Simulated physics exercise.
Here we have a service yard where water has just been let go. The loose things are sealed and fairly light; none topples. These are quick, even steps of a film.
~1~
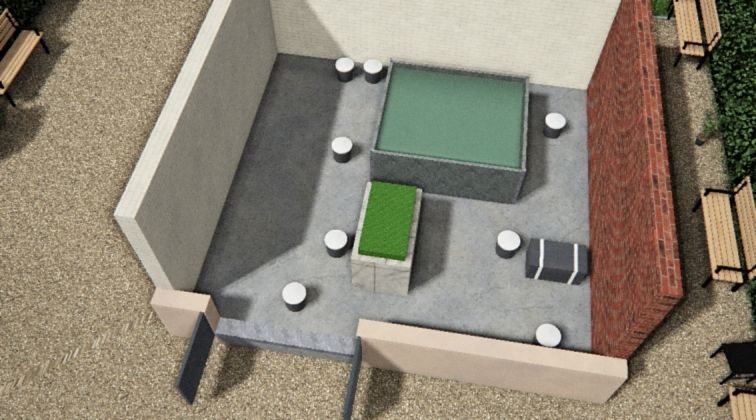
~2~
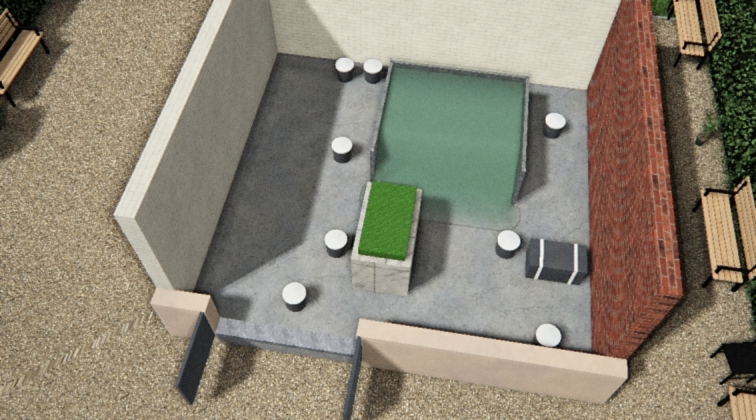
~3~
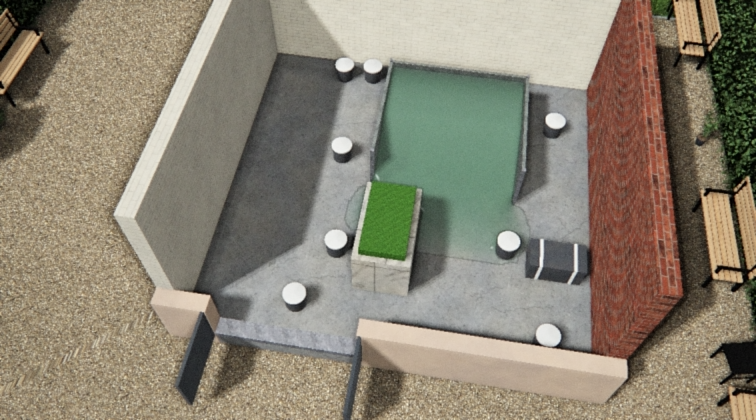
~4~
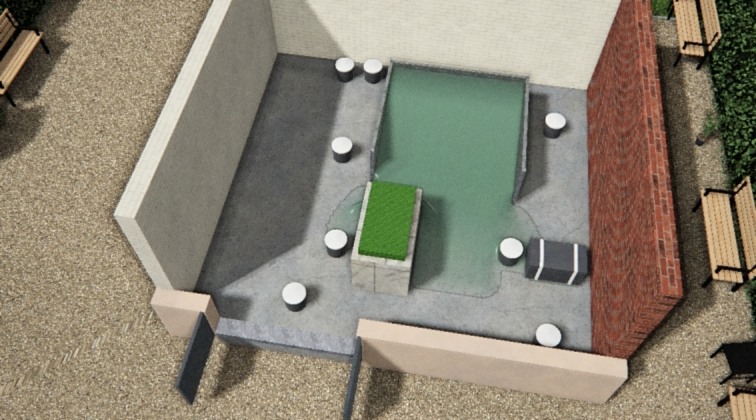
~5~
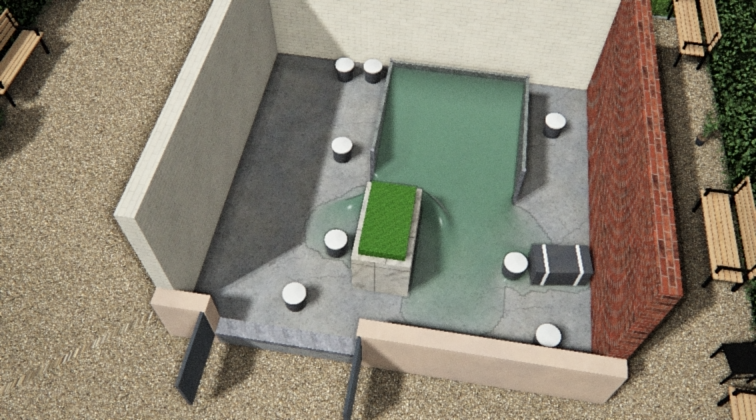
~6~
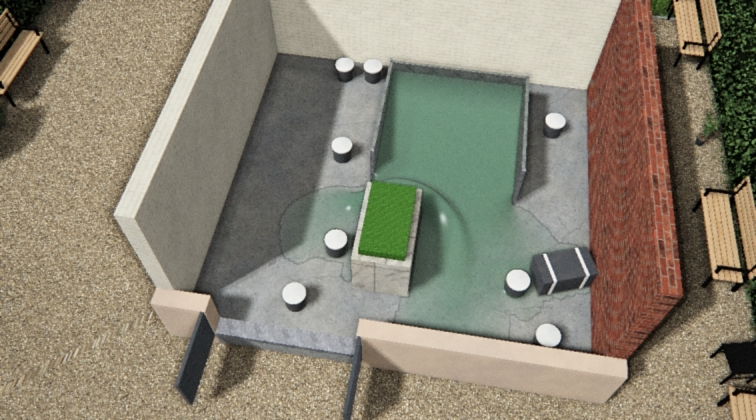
Green water spreads from a walled tank at the back of a paved yard, seen from high above by a still camera, with pale walls left and behind and red brick at right. White-topped pails stand around a grass-topped stone block, with a dark, white-striped trunk at right. The water runs forward around the block, nudging the pail beside the trunk toward the front, then slightly shifting and turning the trunk.
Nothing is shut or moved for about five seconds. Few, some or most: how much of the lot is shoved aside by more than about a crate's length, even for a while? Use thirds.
Share: One to two thirds.
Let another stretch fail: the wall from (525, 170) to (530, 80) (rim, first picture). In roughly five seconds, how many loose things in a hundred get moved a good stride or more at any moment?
Near 70 in a hundred.
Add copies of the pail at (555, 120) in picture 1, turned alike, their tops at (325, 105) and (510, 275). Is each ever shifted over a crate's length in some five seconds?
In turn: No, that far or more.
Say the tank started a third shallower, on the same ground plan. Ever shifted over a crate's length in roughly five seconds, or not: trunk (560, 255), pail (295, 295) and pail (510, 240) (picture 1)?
In that order: That far or more, moved that far, yes.
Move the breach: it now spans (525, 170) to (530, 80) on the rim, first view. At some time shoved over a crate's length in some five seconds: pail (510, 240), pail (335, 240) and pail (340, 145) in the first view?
As listed: No, no, less than that.
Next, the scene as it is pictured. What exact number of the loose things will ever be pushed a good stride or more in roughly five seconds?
That makes 5.
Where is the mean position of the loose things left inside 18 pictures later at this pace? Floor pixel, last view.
At about (422, 160).
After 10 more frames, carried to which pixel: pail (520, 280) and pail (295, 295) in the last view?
Close to (555, 335) and (270, 285).
A moment on, 1 of 10 are well off their spots; 1 afloat.
Next, 2 of 10 are well off their spots; 3 afloat.
Later, 4 of 10 are well off their spots; 4 afloat.
In the end, 5 of 10 are well off their spots, and 5 have been at some point; 4 afloat.
